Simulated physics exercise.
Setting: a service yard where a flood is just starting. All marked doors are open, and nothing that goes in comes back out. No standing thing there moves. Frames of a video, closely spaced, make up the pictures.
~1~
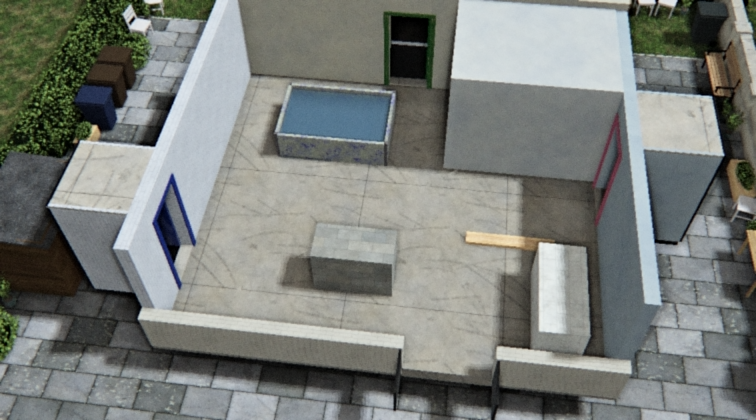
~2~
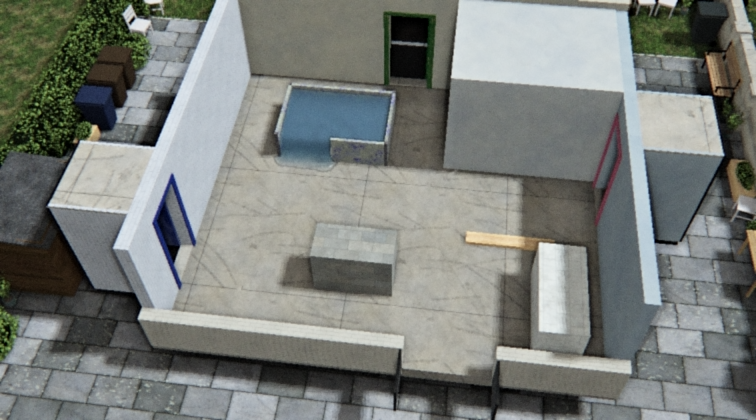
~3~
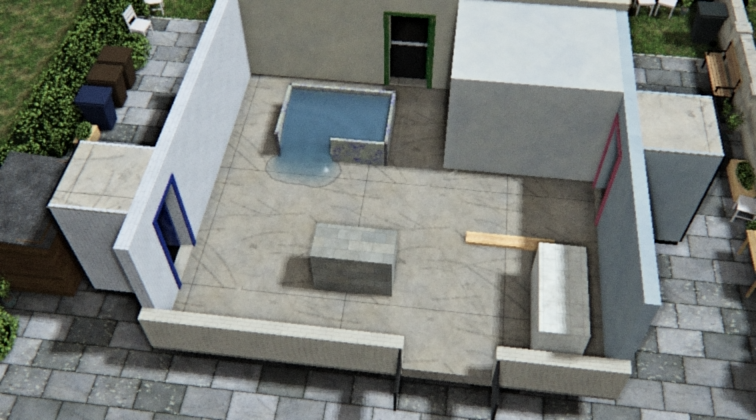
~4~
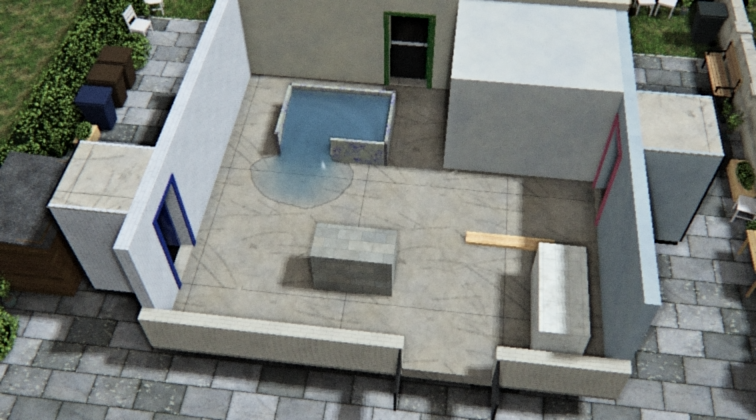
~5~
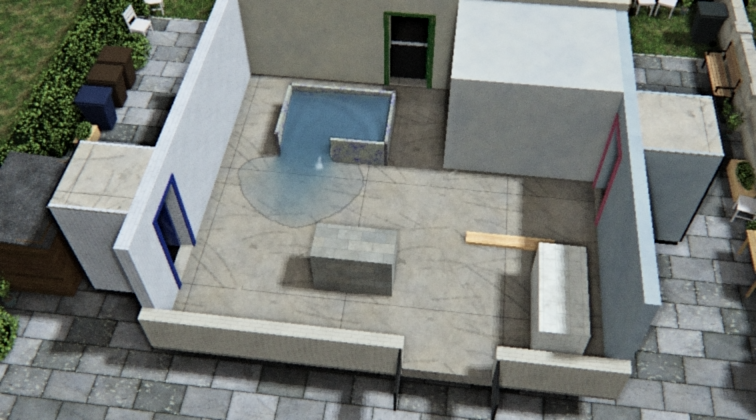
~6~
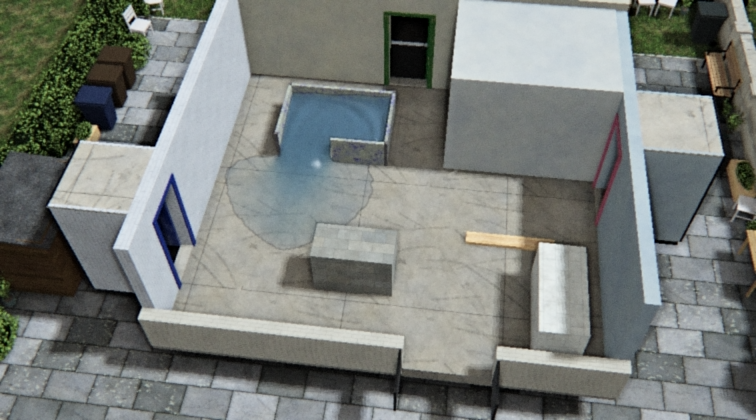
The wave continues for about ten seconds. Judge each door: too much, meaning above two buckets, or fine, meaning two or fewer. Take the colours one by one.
Blue door: Too much, pink door: Fine, green door: Fine.
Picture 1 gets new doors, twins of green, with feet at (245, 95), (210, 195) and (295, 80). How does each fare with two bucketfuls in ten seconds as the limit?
Reading them off: Comes out lower, comes out higher, comes out lower.
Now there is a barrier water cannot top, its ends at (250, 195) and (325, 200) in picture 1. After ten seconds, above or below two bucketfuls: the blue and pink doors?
The blue door falls short; the pink door exceeds the limit.
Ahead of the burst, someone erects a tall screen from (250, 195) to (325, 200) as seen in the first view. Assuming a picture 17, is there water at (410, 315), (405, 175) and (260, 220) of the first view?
Reading the points as listed, I get left untouched, then deluged, then left untouched.
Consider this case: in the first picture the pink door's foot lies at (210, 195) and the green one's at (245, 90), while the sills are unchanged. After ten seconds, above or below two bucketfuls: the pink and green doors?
My take: The pink door exceeds the limit while the green door stays inside the limit.
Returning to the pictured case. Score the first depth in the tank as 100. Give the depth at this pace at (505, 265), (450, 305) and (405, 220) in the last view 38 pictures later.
Roughly 6, 4 and 2 per cent, in turn.
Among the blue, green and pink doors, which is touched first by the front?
Answer: The blue one.
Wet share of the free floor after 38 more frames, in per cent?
My estimate is near 60 per cent.
A moment on, water covers 25 % of the floor; the blue door not reached, the pink door not reached, the green door not reached.
Next, water covers 30 % of the floor; the blue door under two buckets in, the pink door not reached, the green door not reached.
Then, water covers 45 % of the floor; the blue door over two buckets in, the pink door not reached, the green door not reached.
Later, water covers 60 % of the floor; the blue door far over two buckets in, the pink door not reached, the green door not reached.
In the end, water covers 75 % of the floor; the blue door far over two buckets in, the pink door wet at the sill, nothing in, the green door not reached.
